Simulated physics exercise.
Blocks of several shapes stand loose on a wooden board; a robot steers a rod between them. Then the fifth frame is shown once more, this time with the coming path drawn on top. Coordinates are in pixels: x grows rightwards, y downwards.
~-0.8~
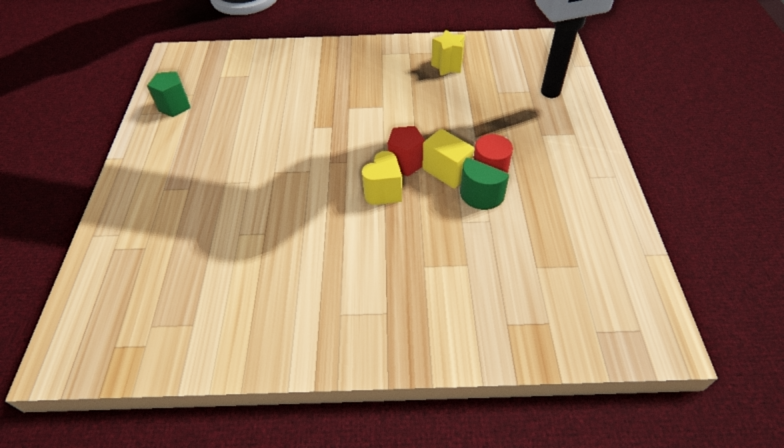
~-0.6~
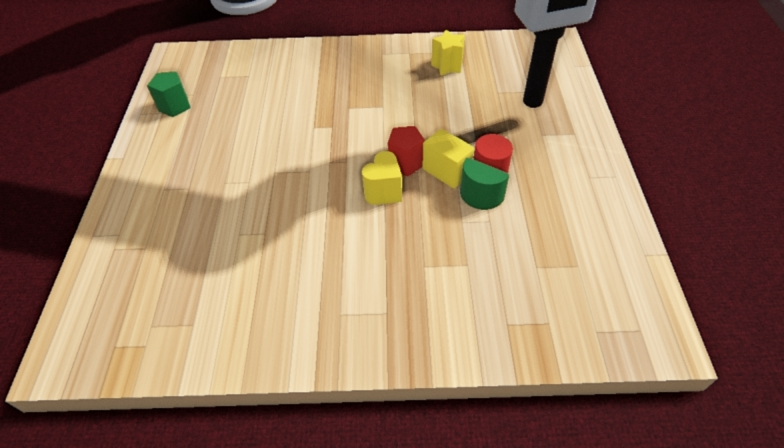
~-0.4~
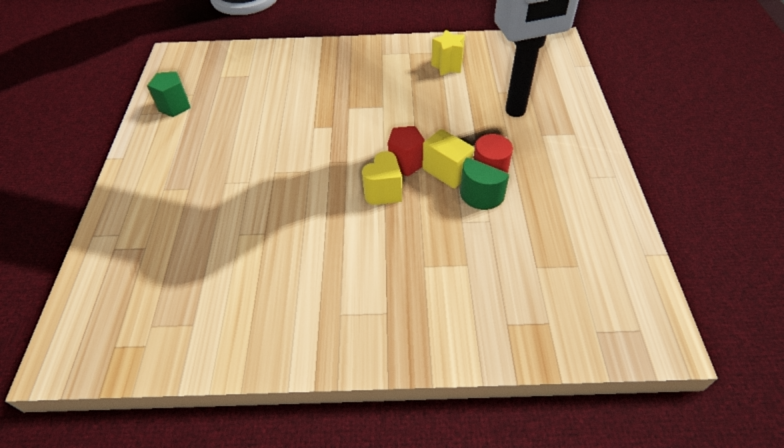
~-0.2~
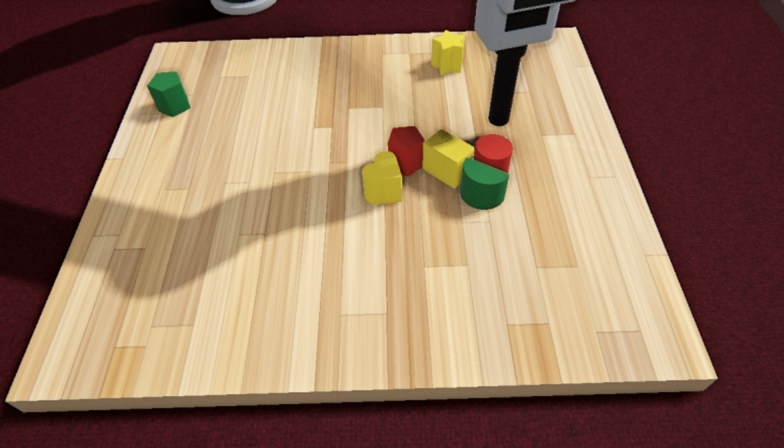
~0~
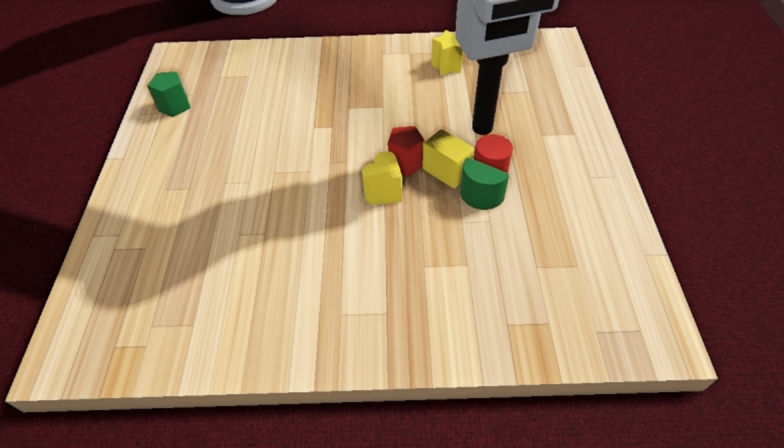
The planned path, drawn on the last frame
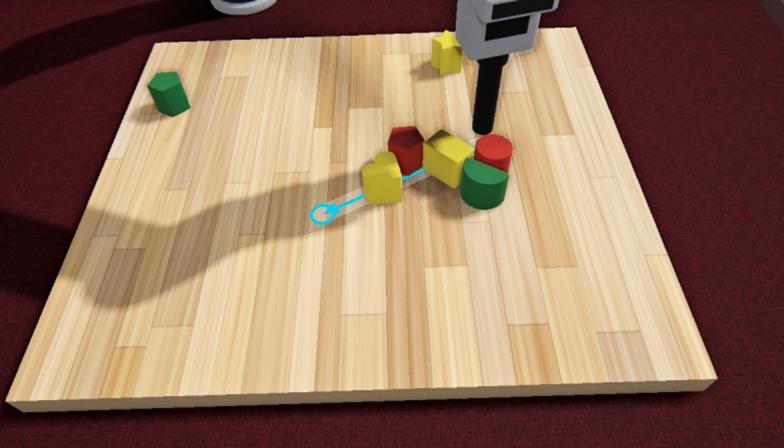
On a wooden board scattered with red, yellow and green blocks, a robot's black rod moved steadily down and left toward the clustered blocks, while all the blocks stayed where they were.
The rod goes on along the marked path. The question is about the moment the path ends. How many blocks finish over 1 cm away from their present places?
The push moves three or more blocks more than 1 cm.
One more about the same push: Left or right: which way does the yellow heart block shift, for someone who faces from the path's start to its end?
The shift goes left.
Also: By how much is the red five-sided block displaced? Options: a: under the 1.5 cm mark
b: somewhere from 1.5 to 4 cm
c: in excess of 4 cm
b (somewhere from 1.5 to 4 cm)
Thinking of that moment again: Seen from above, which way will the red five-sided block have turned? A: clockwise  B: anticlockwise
A
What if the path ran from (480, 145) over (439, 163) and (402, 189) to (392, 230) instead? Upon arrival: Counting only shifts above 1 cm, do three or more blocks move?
I believe so.
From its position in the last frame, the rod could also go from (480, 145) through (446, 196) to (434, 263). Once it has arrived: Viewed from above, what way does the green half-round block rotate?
The turn is anti-clockwise.
The line goes from (480, 145) to (323, 214).
What follows on the original path. One third of the way, rod at (431, 151); red five-sided block at (400, 138), turned 25° clockwise; yellow oblong block at (435, 159), turned 35° anticlockwise.
Two thirds of the way, rod at (377, 175); yellow heart block at (361, 183), turned 35° anticlockwise; red five-sided block at (380, 139), turned 80° clockwise; yellow oblong block at (429, 164), turned 70° anticlockwise.
At the end, rod at (320, 200); yellow heart block at (336, 205), turned 115° anticlockwise; red five-sided block at (380, 139), turned 80° clockwise; yellow oblong block at (429, 164), turned 70° anticlockwise; red circle unmoved.
